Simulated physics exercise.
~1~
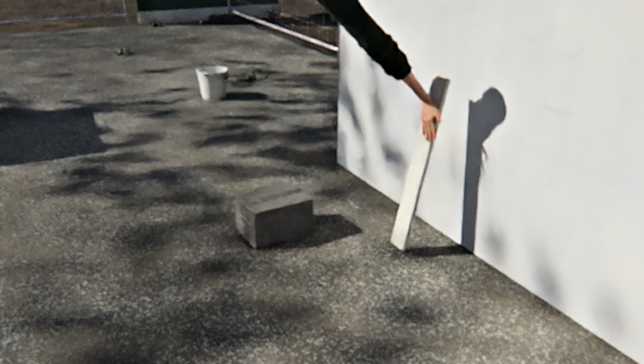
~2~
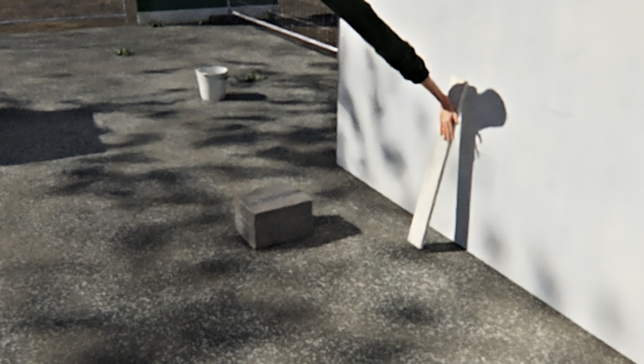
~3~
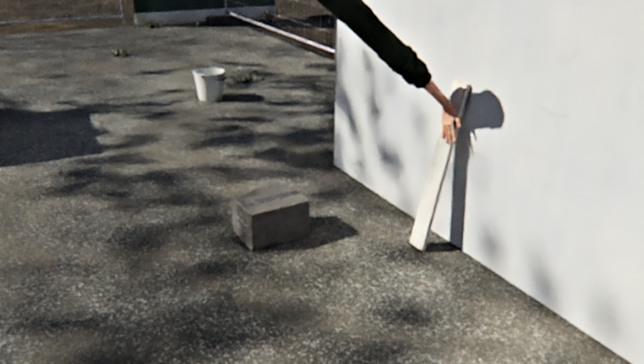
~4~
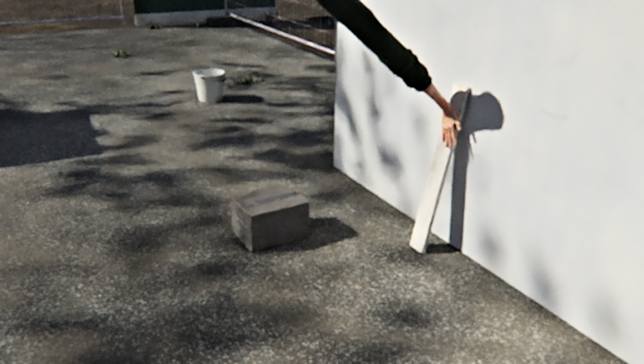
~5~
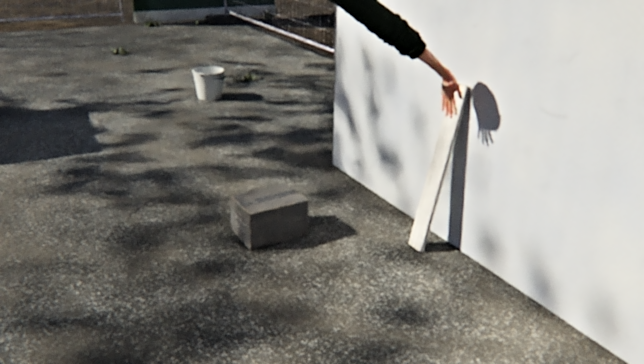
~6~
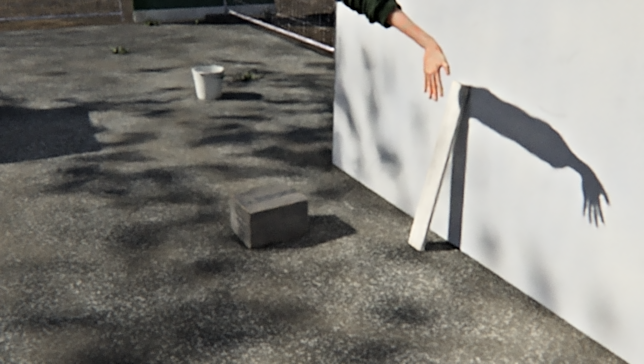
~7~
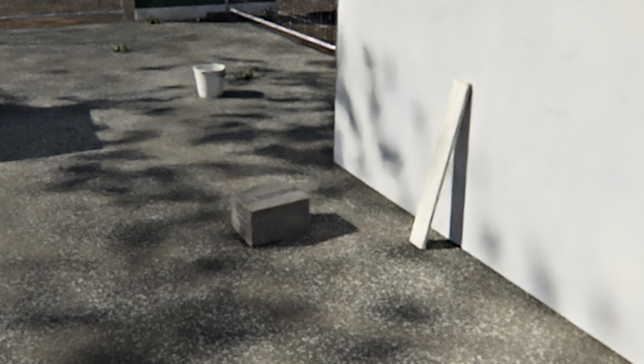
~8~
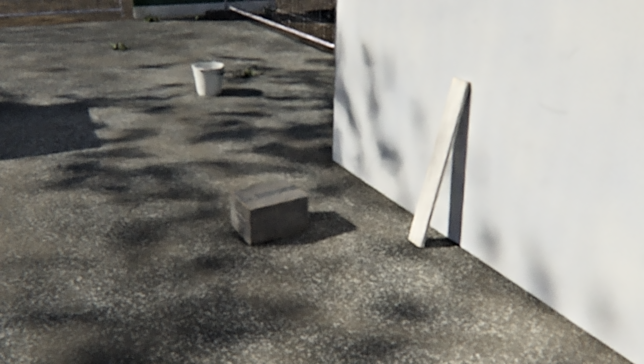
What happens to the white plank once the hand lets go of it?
The plank stays up, still leaning against the white wall after the hand draws away.
